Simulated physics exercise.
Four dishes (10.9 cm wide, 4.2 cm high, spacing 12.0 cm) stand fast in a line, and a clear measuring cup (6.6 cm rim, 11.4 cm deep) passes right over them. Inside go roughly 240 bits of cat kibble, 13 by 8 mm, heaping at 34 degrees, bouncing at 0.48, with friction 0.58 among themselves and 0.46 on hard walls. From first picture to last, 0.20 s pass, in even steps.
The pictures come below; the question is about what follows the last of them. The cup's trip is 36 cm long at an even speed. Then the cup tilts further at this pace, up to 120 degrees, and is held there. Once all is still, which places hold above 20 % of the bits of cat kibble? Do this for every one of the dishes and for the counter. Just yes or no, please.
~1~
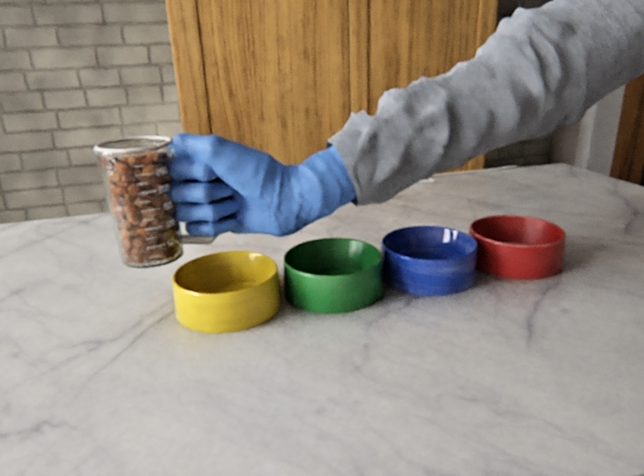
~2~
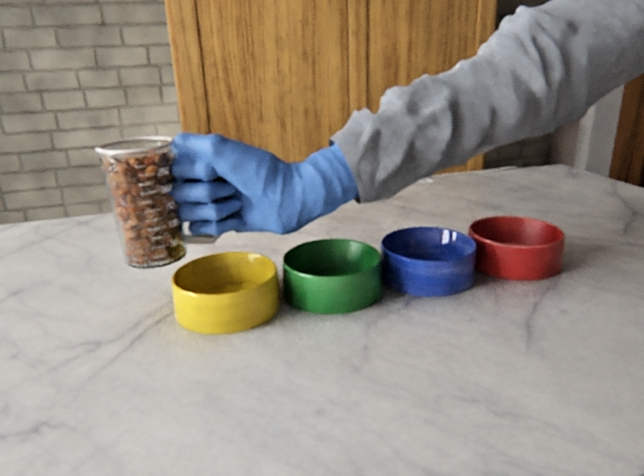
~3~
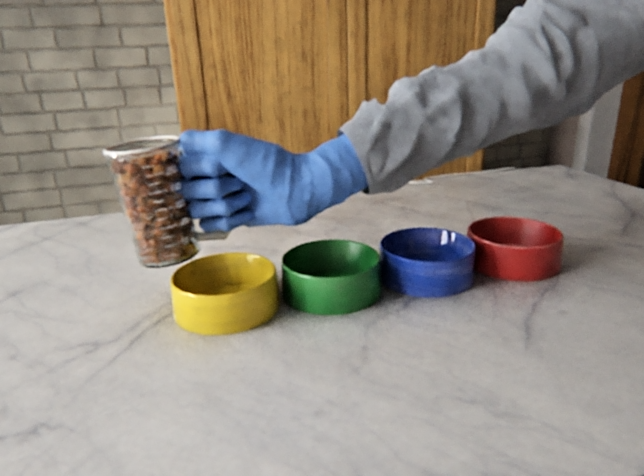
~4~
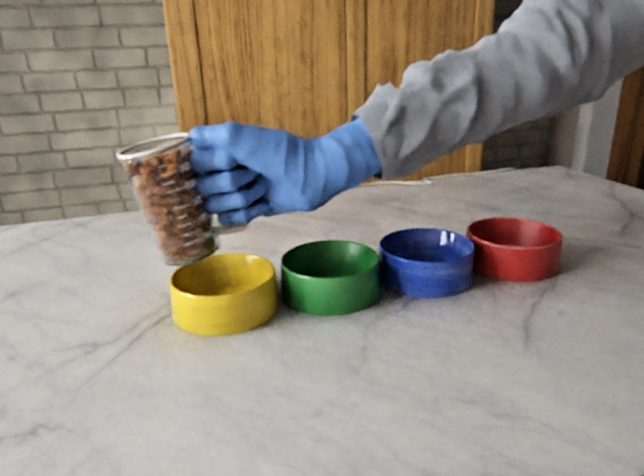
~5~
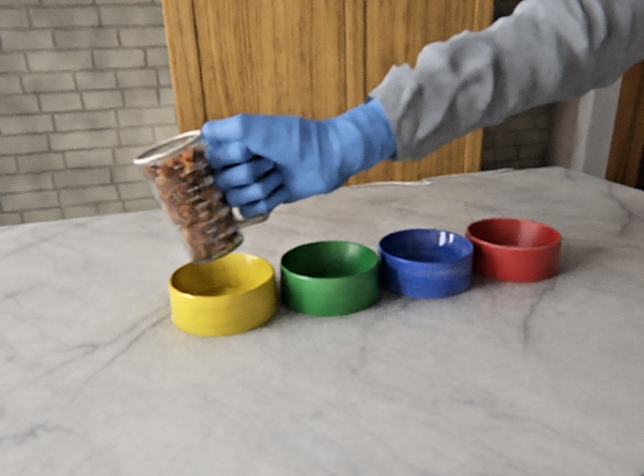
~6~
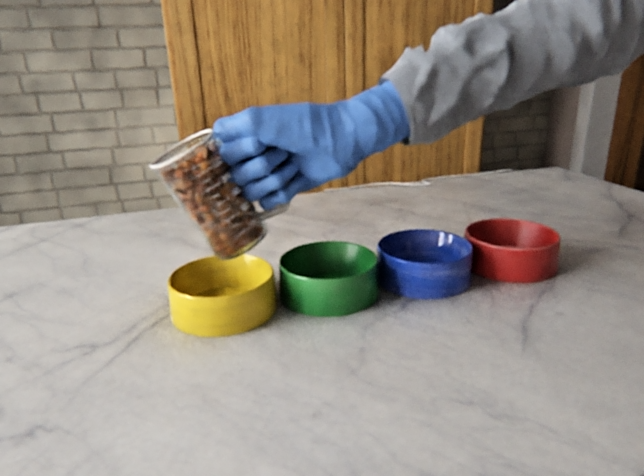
In short: Red no, blue yes, green no, yellow no, counter no.
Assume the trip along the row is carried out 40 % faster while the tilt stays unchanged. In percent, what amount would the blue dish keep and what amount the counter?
Blue 100; counter 0.
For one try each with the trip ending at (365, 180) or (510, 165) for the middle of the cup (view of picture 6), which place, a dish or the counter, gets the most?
The biggest share goes to green first, then to blue.
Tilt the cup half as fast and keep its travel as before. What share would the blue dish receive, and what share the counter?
In that case the blue dish gets 100 and the counter gets 0.
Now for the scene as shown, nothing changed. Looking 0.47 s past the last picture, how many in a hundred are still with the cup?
Some 90 per cent of the load.
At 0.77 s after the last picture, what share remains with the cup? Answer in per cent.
Roughly 65 per cent of the load.
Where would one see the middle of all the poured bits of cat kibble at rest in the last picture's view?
Centre at rest, approx.: (415, 262) px.
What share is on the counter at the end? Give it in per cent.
Estimate: Close to 0 %.
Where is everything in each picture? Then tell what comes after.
The first frame shows cup at (144, 202), tilt 0 degrees, lip at (97, 147), moved 0.0 cm; middle of the pieces at (150, 208); yellow dish at (226, 271); green dish at (332, 256); blue dish at (429, 242); red dish at (516, 230).
The second frame shows cup at (147, 203), tilt 1 degrees, lip at (98, 148), moved 0.3 cm; middle of the pieces at (153, 209).
The third frame shows cup at (157, 202), tilt 5 degrees, lip at (106, 151), moved 1.4 cm; middle of the pieces at (163, 208).
The fourth frame shows cup at (174, 201), tilt 11 degrees, lip at (119, 155), moved 3.1 cm; middle of the pieces at (181, 206).
The fifth frame shows cup at (194, 199), tilt 18 degrees, lip at (136, 160), moved 5.2 cm; middle of the pieces at (202, 204).
The sixth frame shows cup at (214, 197), tilt 25 degrees, lip at (152, 166), moved 7.2 cm; middle of the pieces at (222, 201); yellow dish at (221, 275); green dish at (328, 259); blue dish at (424, 246); red dish at (512, 233).
Then, 0.28 s after the last picture, tilt 75 degrees; cup holds 100 %.
Then, 0.47 s after the last picture, tilt 108 degrees; cup holds 90 %, green 5 %.
Then, 0.77 s after the last picture, tilt 120 degrees; cup holds 65 %, blue 30 %, green 5 %.
In the end, red 0 %, blue 95 %, green 5 %, yellow 0 %, counter 0 %.
